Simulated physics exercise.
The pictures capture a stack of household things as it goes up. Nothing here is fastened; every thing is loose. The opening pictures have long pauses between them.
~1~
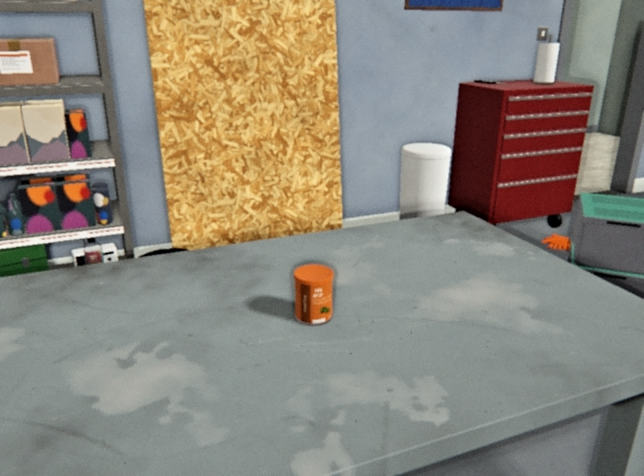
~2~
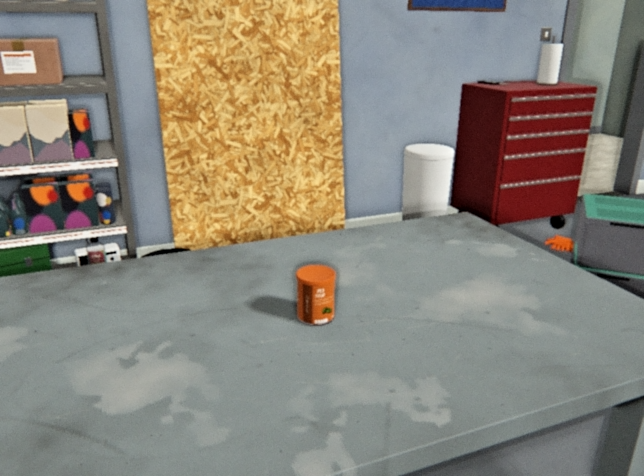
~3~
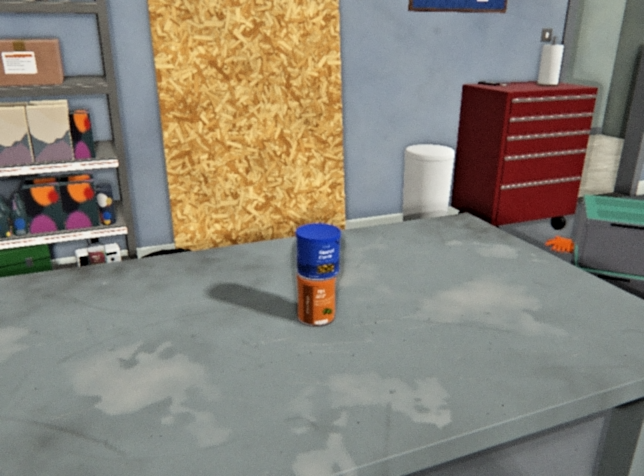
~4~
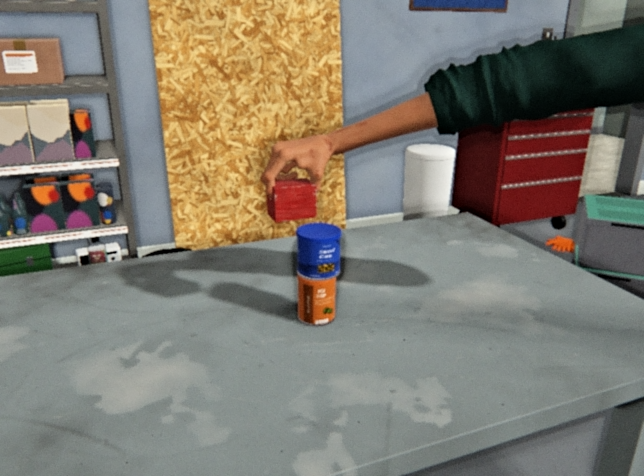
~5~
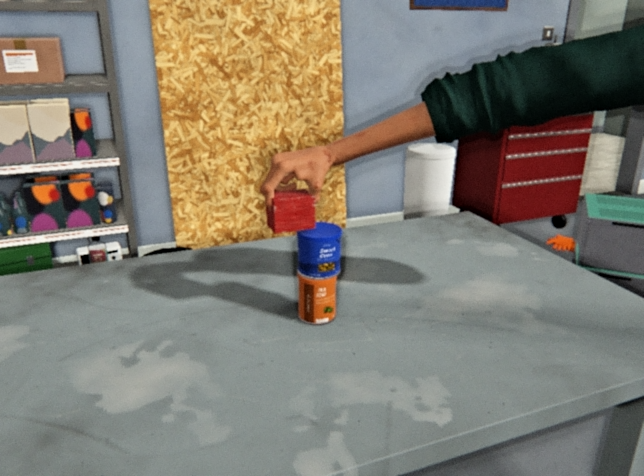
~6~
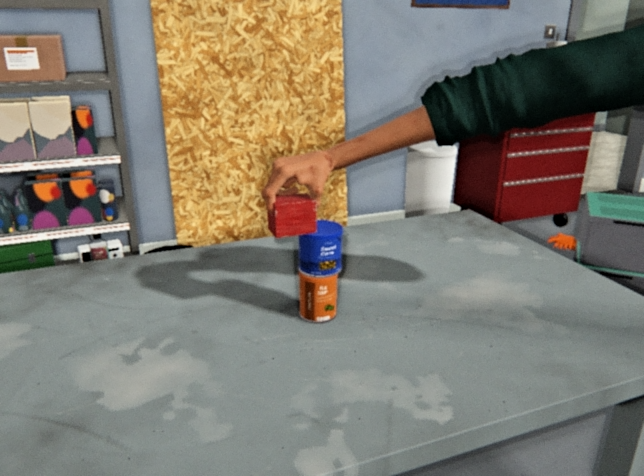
A hand at the end of a dark green sleeve reaches in from the right over a grey, pale-patched worktop in a workshop, seen from slightly above. An orange pot stands near the middle, with stocked shelves at left, a chipboard panel behind and a red drawer cabinet at right. A blue container appears on the pot, then the hand lowers a red block beside its top, shifting slightly right.
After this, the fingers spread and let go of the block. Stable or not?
My guess: It won't stay upright.
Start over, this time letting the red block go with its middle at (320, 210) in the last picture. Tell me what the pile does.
Then it stays up.
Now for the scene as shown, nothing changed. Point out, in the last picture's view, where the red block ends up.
At about (229, 315).
Then, 0.30 s on from there, red block now fallen.
Then, 0.40 s on from there, things are still on the move.
Then, 0.60 s on from there, as before.
Then, 1.70 s on from there, nothing new.
In the end, fallen, red block; the other 2 unmoved. At the end, from the last picture's camera, red block near (229, 315). The pile loses its balance.
